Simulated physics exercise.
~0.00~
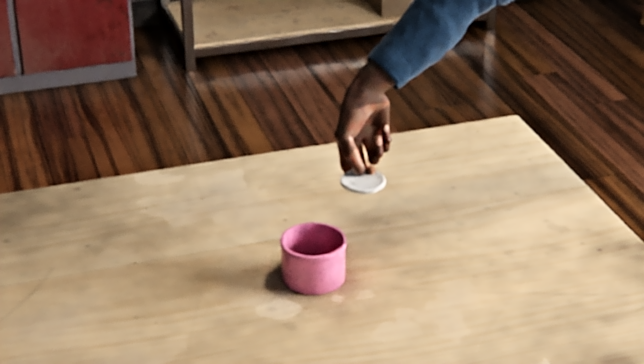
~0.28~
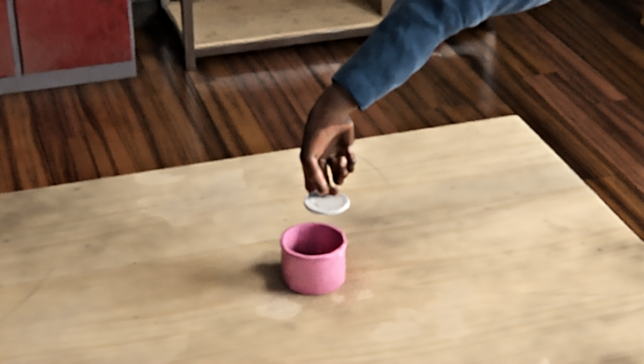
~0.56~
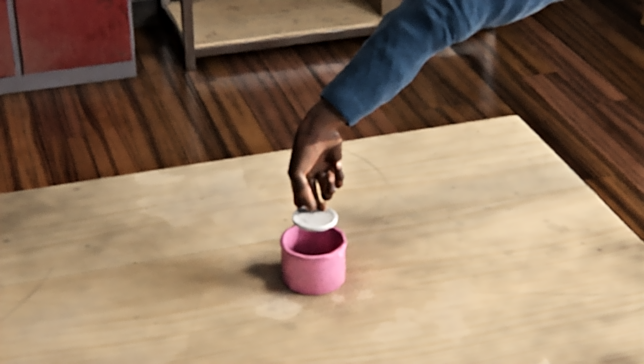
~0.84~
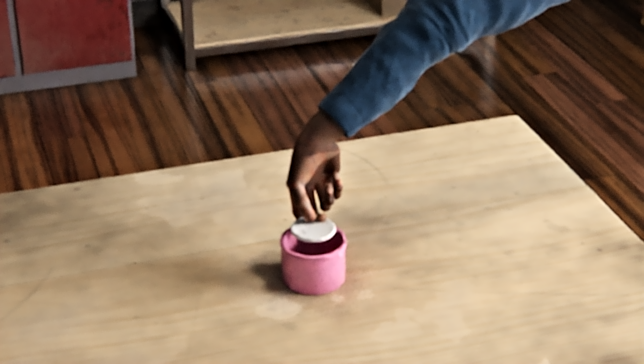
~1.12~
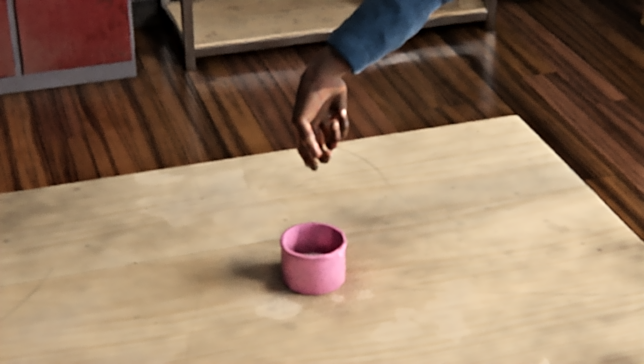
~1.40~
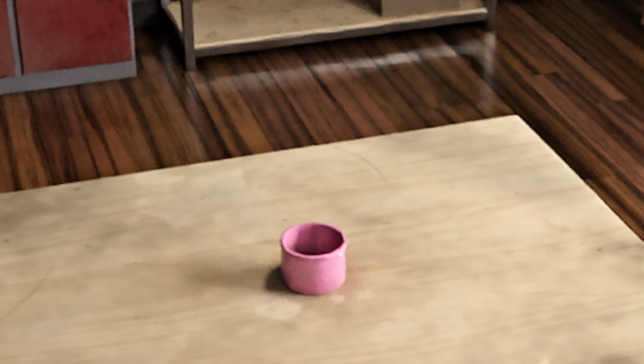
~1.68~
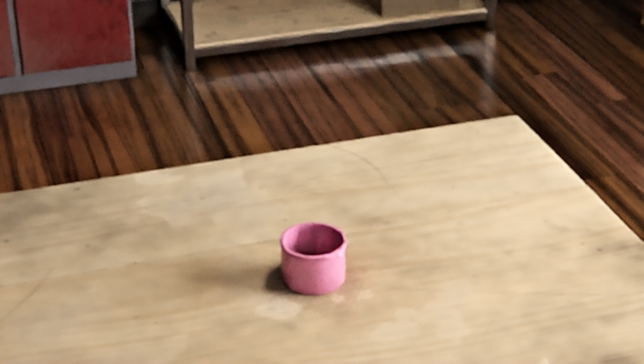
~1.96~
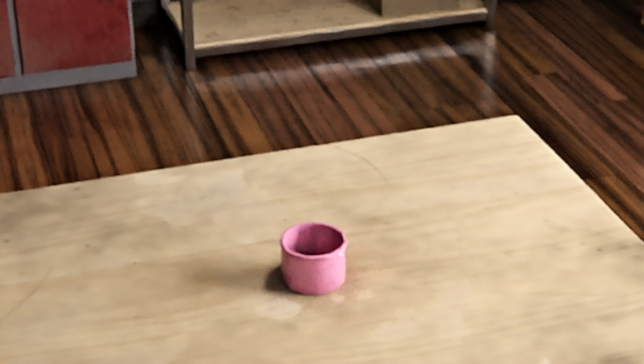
A hand lowers a white disc onto a pink pot, and it drops inside.
